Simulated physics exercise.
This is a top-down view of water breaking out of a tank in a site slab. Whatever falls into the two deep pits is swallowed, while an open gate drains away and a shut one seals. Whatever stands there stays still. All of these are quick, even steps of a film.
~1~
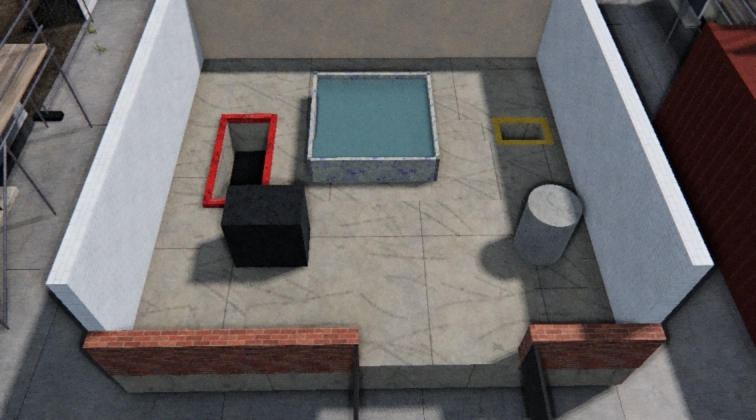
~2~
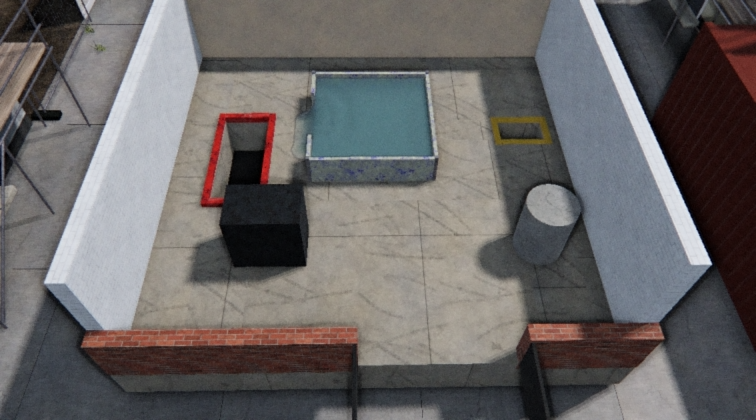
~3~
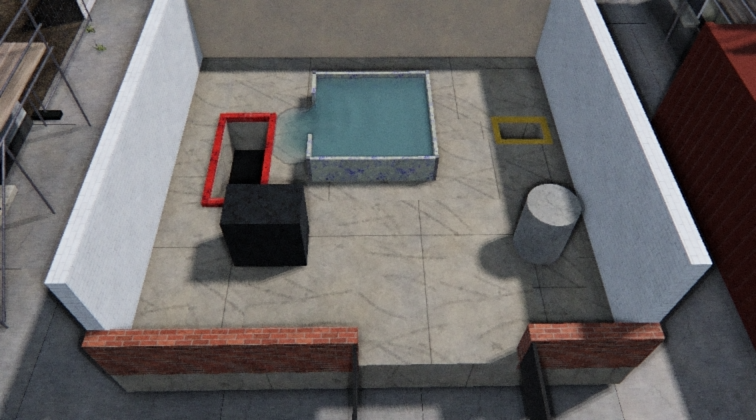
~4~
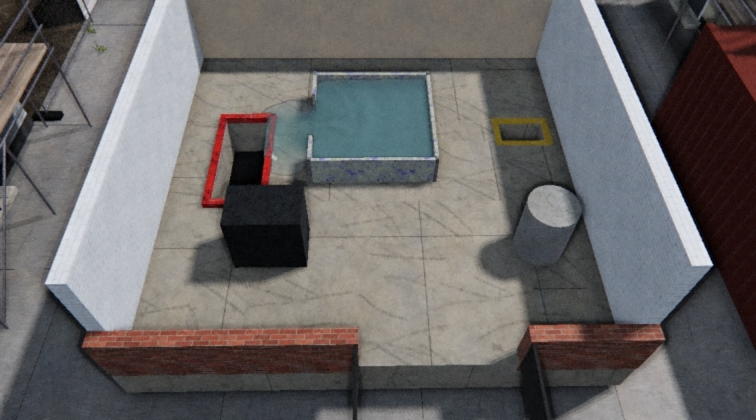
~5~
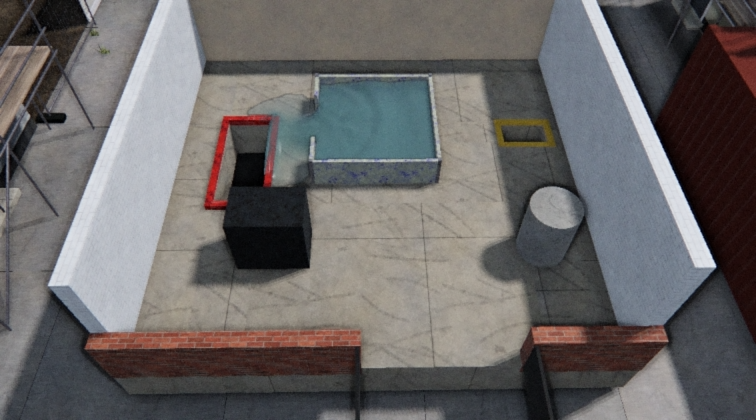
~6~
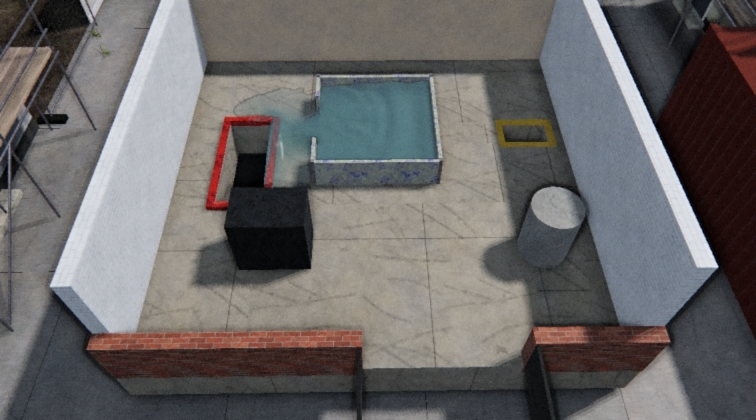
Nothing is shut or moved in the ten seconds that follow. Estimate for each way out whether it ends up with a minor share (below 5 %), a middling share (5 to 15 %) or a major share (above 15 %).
One by one: The gate ends up low - beneath five per cent; the red pit ends up high - past fifteen per cent; the yellow pit ends up low - beneath five per cent.
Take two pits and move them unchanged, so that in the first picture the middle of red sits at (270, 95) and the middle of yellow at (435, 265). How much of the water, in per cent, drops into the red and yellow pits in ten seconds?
Roughly: Red pit 20 %, yellow pit 4 %.
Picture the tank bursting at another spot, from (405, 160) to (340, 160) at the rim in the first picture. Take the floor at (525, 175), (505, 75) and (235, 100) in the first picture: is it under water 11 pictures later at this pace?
Note, points one to three: Unreached / unreached / unreached.
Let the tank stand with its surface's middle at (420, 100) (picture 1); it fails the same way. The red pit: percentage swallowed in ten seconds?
Share in the red pit - 20 %.
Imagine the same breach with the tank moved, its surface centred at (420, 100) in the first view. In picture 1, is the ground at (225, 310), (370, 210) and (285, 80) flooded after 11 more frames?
In order: Unflooded, then unflooded, then inundated.
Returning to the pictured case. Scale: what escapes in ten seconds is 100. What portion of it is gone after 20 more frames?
I get 70 percent.
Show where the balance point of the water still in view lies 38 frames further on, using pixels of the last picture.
Near (328, 139).
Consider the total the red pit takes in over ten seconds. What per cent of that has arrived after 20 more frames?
I make it 75 per cent.
A moment on, water covers 10 % of the floor; the gate 0 %, the red pit 9 %, the yellow pit 0 %.
Next, water covers 15 % of the floor; the gate 0 %, the red pit 17 %, the yellow pit 0 %.
Then, water covers 25 % of the floor; the gate 0 %, the red pit 24 %, the yellow pit 0 %.
Later, water covers 45 % of the floor; the gate 0 %, the red pit 31 %, the yellow pit 0 %.
In the end, water covers 70 % of the floor; the gate 1 %, the red pit 33 %, the yellow pit 0 %.
